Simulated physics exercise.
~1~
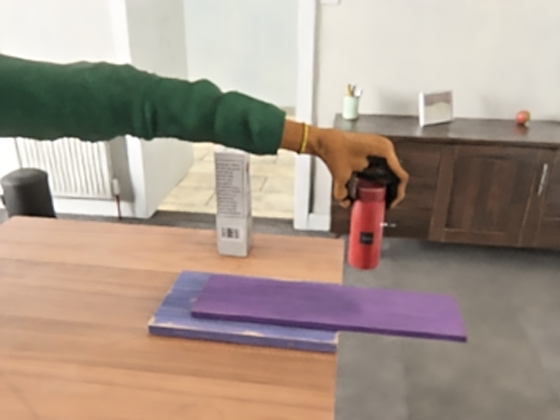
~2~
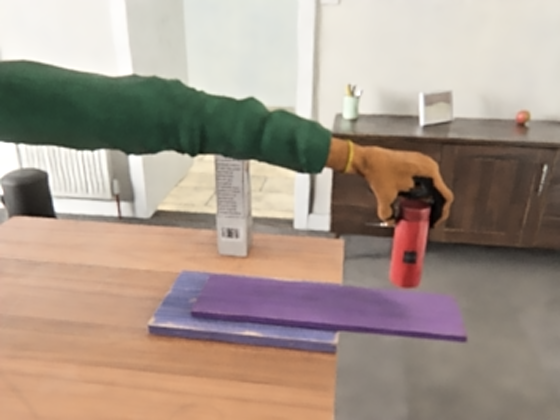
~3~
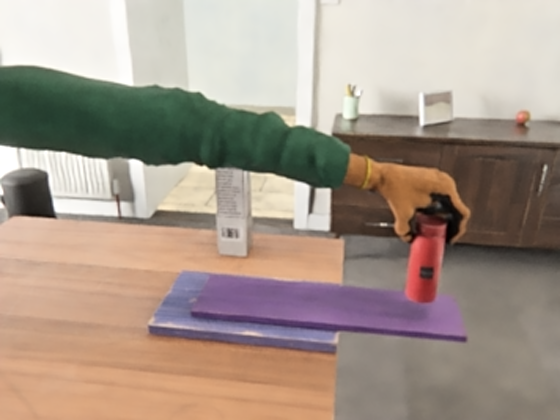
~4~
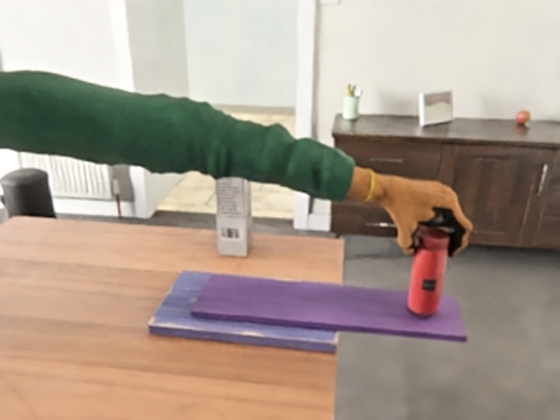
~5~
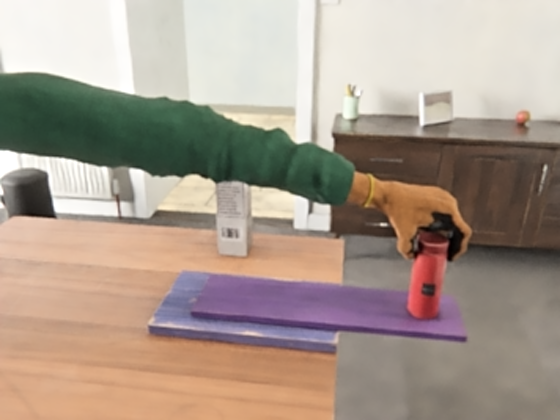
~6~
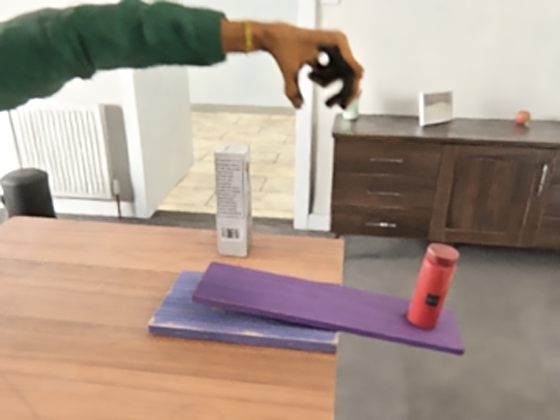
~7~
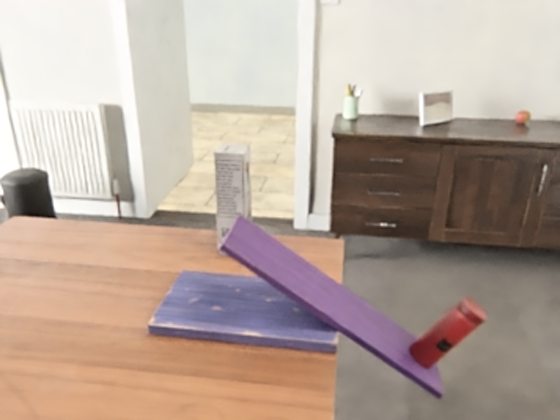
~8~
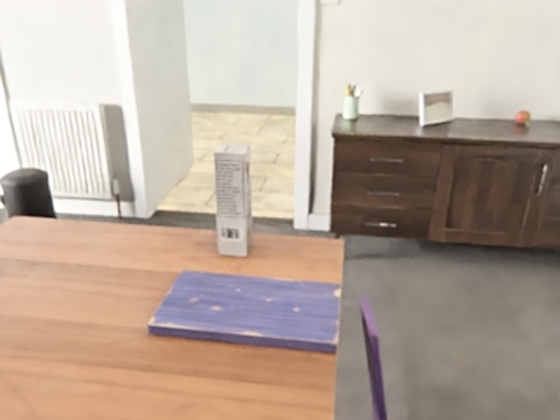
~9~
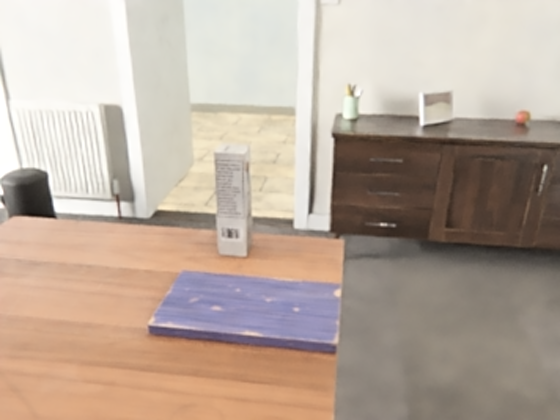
Purple plank overhanging a table tipping and falling out of view with a red shaker after a hand sets it down and withdraws.
